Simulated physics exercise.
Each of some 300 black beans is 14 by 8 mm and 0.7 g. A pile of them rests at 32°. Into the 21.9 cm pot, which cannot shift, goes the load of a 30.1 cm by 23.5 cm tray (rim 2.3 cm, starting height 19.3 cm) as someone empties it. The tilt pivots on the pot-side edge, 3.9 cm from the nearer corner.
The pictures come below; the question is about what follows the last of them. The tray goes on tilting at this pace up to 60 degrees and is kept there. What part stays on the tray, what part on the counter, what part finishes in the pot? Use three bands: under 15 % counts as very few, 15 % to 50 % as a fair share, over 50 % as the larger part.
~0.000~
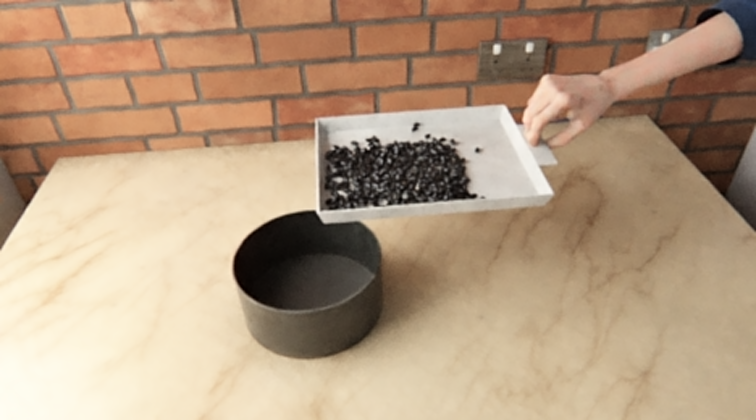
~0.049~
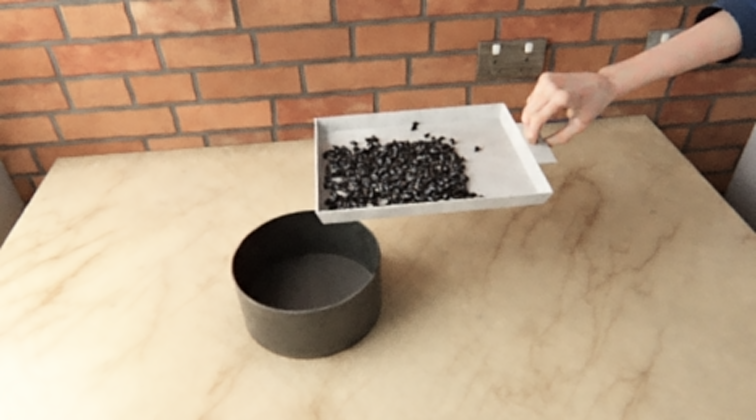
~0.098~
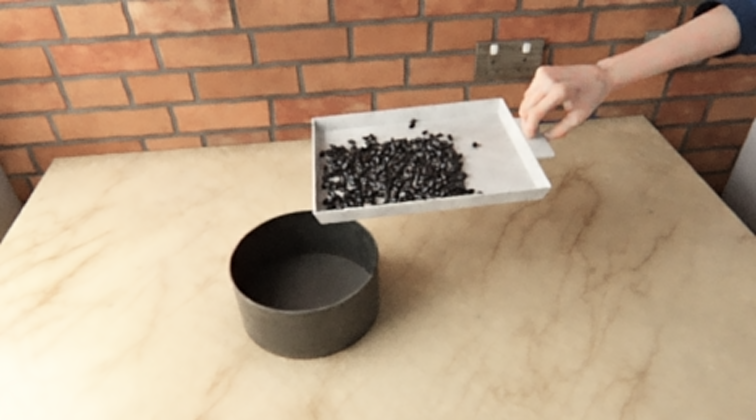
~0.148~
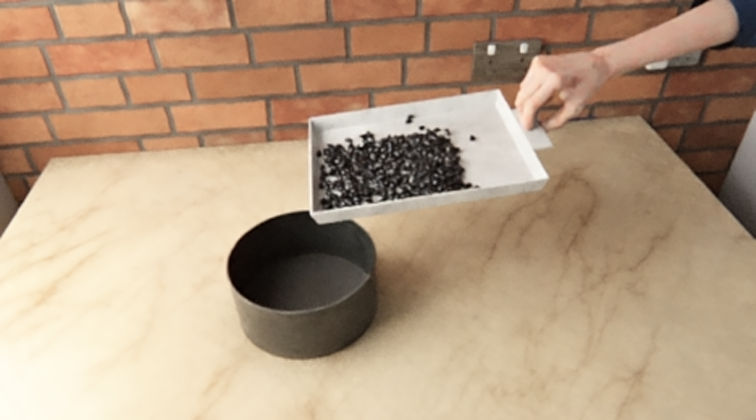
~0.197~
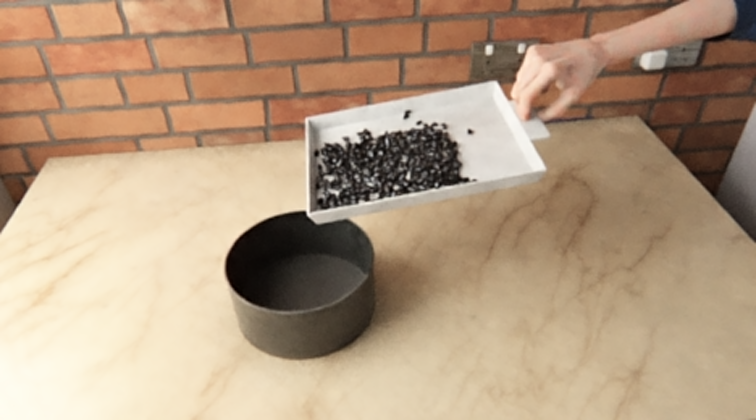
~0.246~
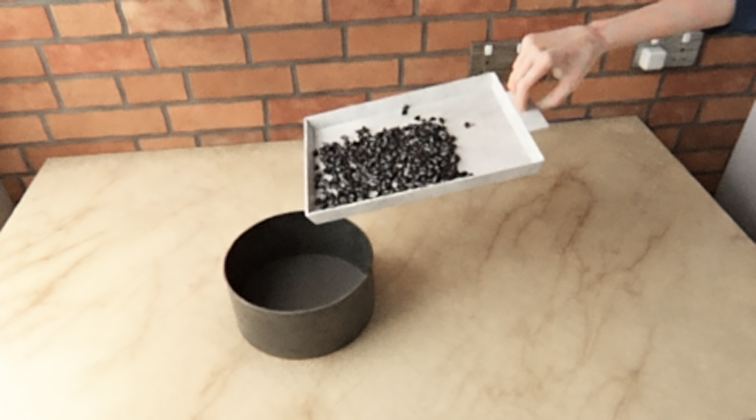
Left on the tray: The larger part; counter: Very few; pot: A fair share.
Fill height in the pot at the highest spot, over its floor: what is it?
It reaches roughly 1.0 cm.
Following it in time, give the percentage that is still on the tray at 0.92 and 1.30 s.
I'd say roughly 100, then roughly 85.
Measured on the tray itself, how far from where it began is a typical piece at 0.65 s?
I'd say close to 3 centimetres.
After 0.65 s, tilt 34 degrees; the tray holds 100 %, the pot 0 %.
After 0.92 s, tilt 50 degrees; the tray holds 100 %, the pot 0 %.
After 1.30 s, tilt 60 degrees; the tray holds 85 %, the pot 10 %.
In the end, at 2.4 s, tray 75 %, counter 0 %, pot 25 %.
